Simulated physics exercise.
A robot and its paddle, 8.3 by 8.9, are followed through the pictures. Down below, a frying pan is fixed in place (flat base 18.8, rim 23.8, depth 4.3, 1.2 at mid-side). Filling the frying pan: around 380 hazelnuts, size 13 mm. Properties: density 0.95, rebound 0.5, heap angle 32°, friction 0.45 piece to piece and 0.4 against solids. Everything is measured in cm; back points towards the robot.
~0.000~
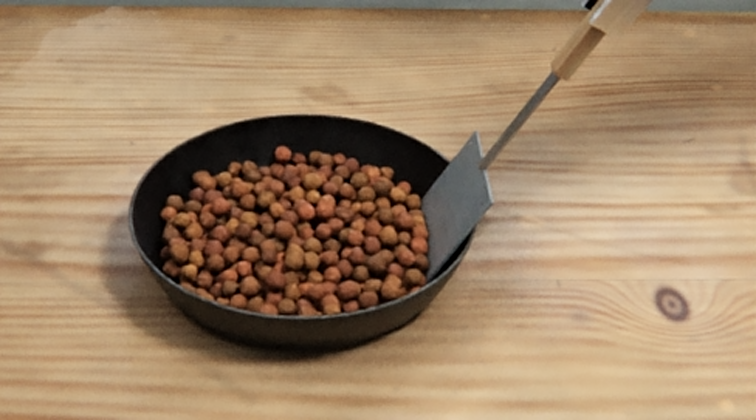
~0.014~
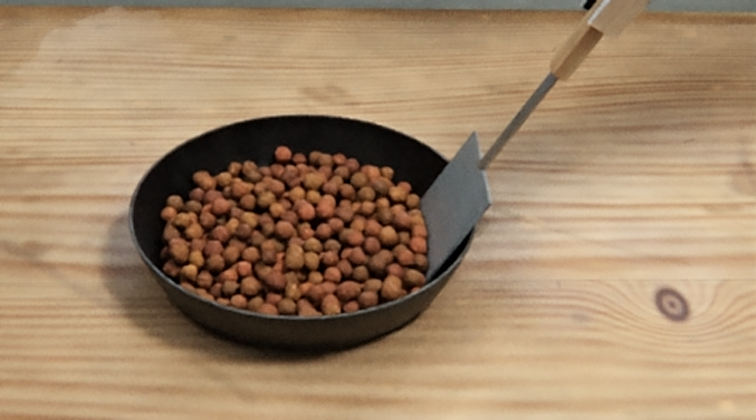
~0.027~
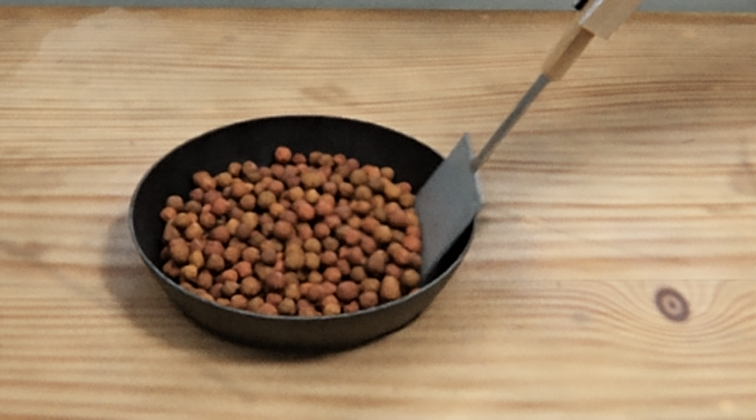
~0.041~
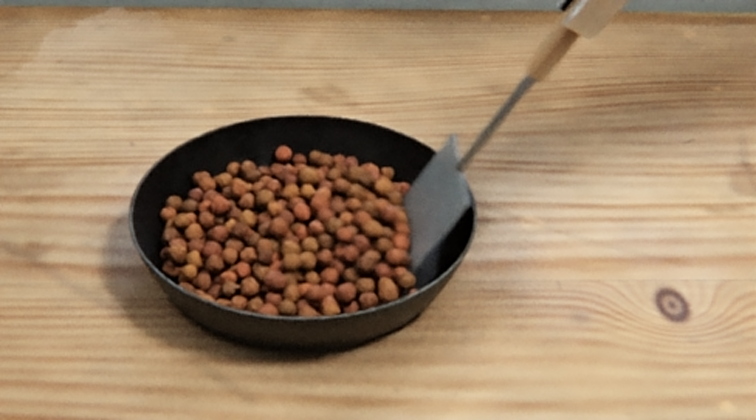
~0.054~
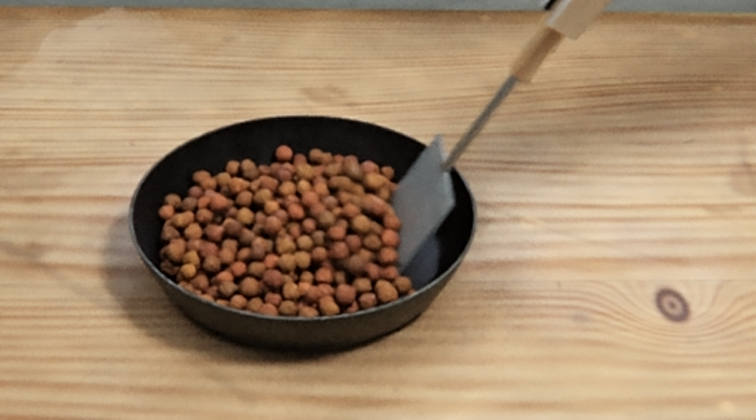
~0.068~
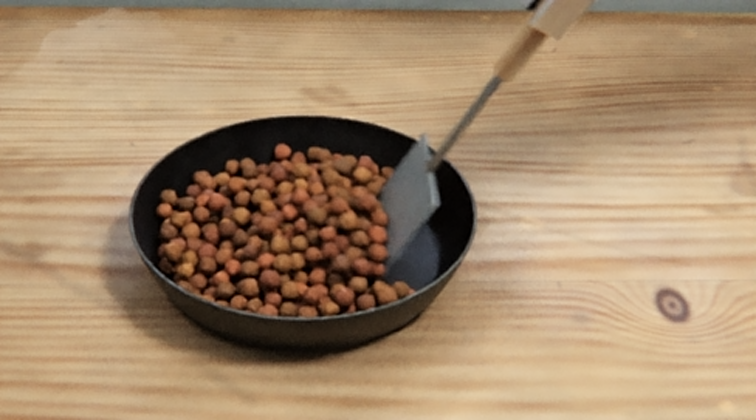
In the video, a flat metal paddle stands at the right side of a black frying pan full of small reddish-brown balls on a wooden surface, then moves left, pushing the balls and exposing part of the pan's base.
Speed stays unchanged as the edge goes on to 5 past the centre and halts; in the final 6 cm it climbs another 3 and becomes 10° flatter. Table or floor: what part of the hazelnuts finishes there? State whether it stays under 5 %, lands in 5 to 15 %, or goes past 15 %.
It lands in 5 to 15 %.
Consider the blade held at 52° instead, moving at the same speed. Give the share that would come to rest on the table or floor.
Around 10 in a hundred.
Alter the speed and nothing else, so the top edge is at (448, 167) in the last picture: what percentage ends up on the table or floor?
Expect some 0 per cent there.
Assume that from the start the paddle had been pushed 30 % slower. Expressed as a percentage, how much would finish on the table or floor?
Near 0 %.
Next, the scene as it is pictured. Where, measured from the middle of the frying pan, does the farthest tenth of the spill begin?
About 45 cm from the centre.
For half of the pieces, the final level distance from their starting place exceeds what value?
Level distance of roughly 3 cm.
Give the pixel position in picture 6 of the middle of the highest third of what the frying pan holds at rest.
I'd say around pixel (196, 216).
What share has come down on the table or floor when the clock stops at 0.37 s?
6 per cent.
After 0.11 s, sloping 60°, highest piece 6 above the table; 378 in the frying pan.
After 0.15 s, sloping 55°, highest piece 7 above the table; 378 in the frying pan.
After 0.37 s, sloping 50°, highest piece 6 above the table; 353 in the frying pan, 21 on the table or floor, 4 on the blade or in flight.
After 1.42 s, sloping 50°, highest piece 5 above the table; 351 in the frying pan, 27 on the table or floor.
At rest, 351 in the frying pan, 27 on the table or floor. That is 7 % on the table or floor.
